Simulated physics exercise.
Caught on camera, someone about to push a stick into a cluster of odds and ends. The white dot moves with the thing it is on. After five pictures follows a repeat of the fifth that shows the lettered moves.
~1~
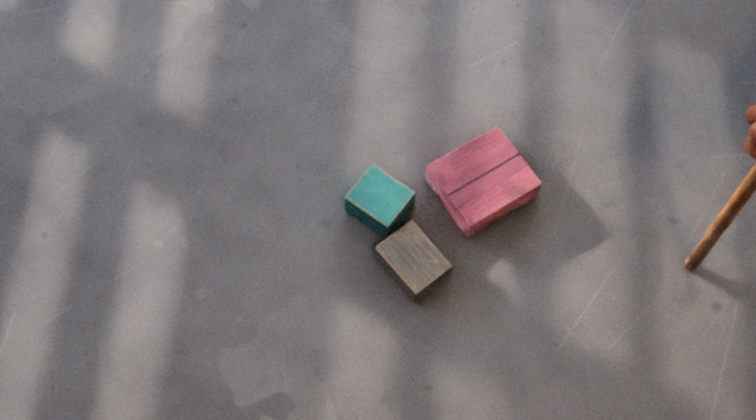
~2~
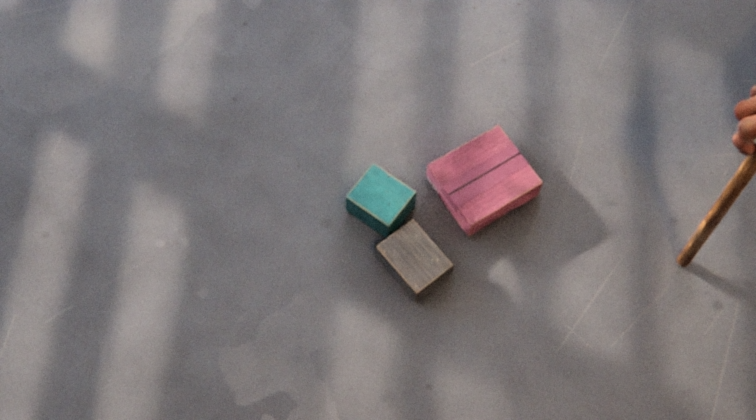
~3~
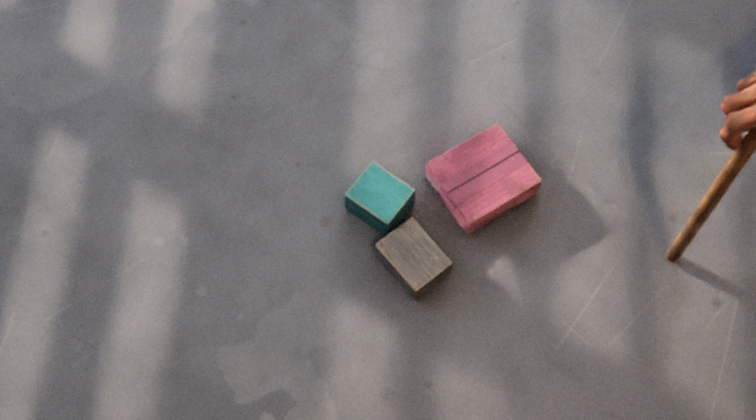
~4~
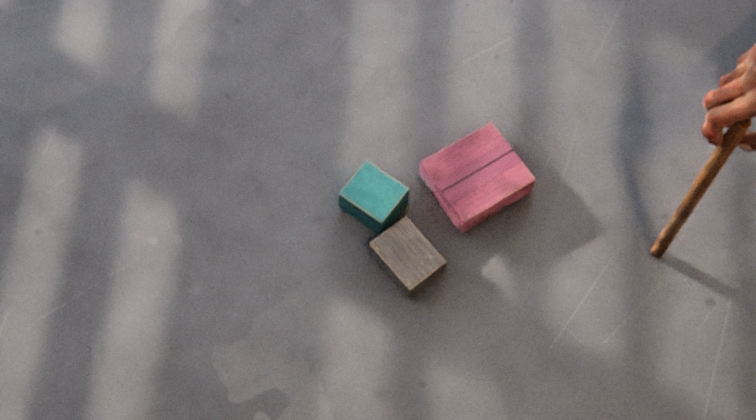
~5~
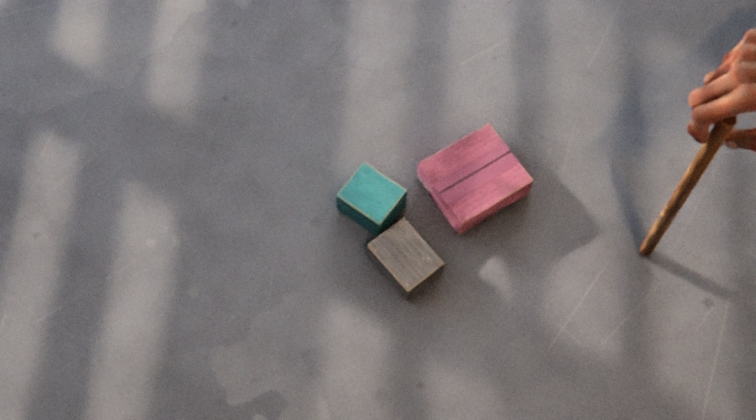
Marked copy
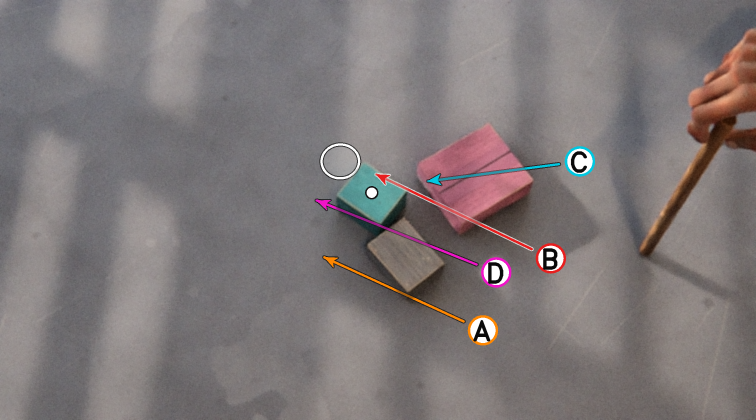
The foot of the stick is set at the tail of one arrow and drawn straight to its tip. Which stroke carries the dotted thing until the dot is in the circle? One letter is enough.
Only D gets it there.
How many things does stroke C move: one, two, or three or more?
In all, three or more.
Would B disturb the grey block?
No.
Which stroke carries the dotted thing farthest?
C.
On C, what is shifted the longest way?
The pink box goes farthest.
On the marked copy, A from (464, 322) to (324, 257); B from (532, 249) to (376, 174); C from (559, 164) to (428, 181); D from (477, 265) to (317, 200); the ring at (341, 162); the white dot at (372, 193).
Taking D. A third of the way, foot of the stick (418, 242); turquoise block (372, 200).
Two thirds of the way, foot of the stick (360, 219); turquoise block (350, 182); grey block (396, 262).
When it is over, foot of the stick (317, 201); turquoise block (338, 168); grey block (396, 262); the dot on the turquoise block is in the ring.
As for the rest, A leaves the dotted thing at (368, 170); B leaves the dotted thing at (372, 200); C leaves the dotted thing at (325, 240).
